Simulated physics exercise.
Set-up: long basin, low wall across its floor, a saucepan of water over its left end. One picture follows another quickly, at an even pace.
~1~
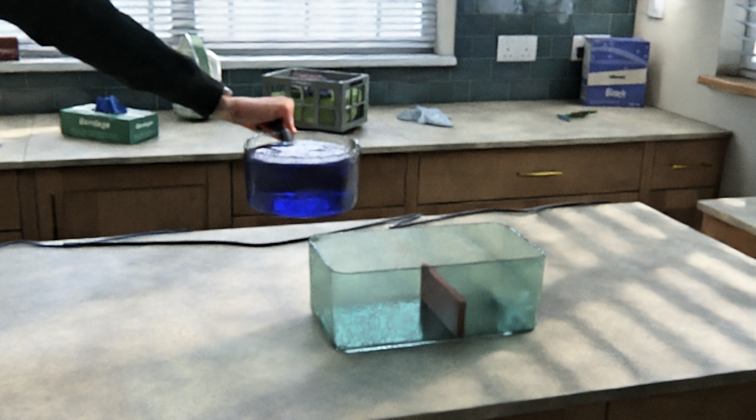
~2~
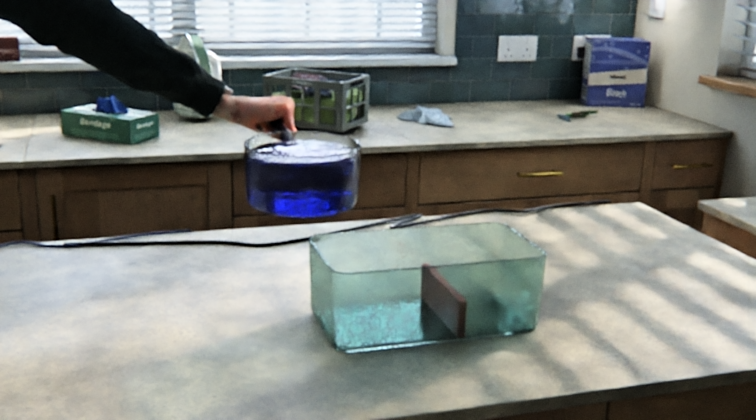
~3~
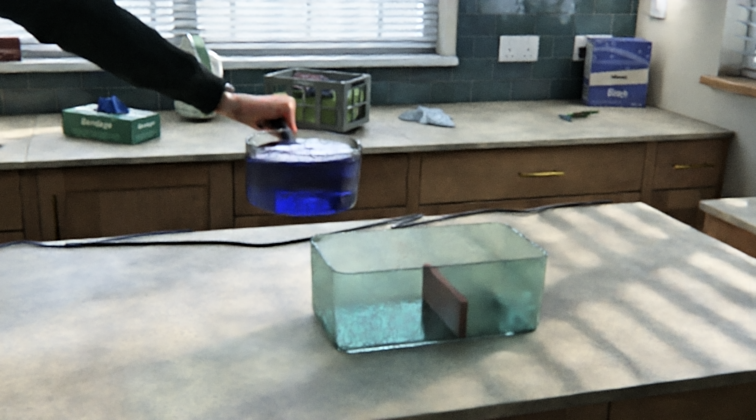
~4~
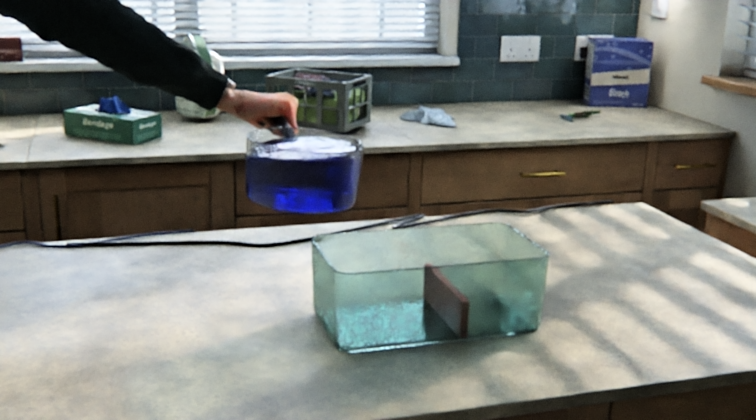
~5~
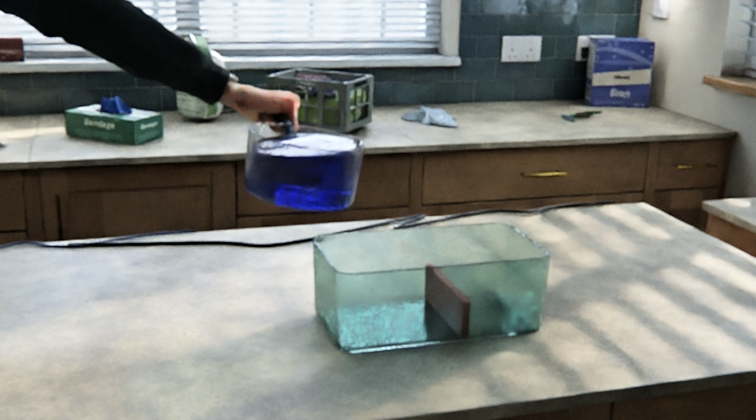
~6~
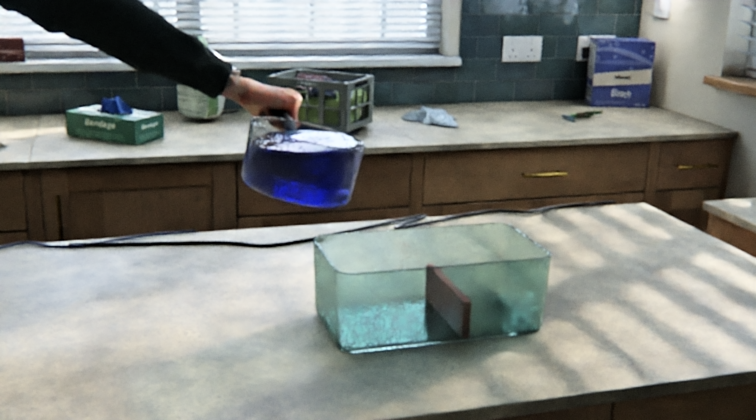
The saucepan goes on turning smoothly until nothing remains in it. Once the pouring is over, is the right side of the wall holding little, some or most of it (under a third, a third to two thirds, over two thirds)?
It holds some.
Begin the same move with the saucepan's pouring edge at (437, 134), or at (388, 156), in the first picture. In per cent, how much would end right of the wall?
You'd get 60 percent from the first and 75 percent from the second.
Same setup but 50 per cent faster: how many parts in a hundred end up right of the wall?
Roughly 45 in a hundred.
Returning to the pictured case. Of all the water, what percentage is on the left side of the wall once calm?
That share comes out near 55 percent.
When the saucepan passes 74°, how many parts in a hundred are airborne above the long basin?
It's close to 35 percent.
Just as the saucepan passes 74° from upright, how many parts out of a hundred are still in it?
Still holding around 60 %, give or take.
A moment on, the saucepan is tipped part way and 58 per cent is still to pour, 5 is left of the wall and 0 right of it.
Next, the saucepan is tipped right over and 8 per cent is still to pour, 25 is left of the wall and 45 right of it.
Then the saucepan is tipped right over and 0 per cent is still to pour, 51 is left of the wall and 44 right of it.
Later the saucepan is tipped right over and 0 per cent is still to pour, 53 is left of the wall and 44 right of it.
At rest 53 per cent lies left of the wall, 44 right of it and 3 outside.
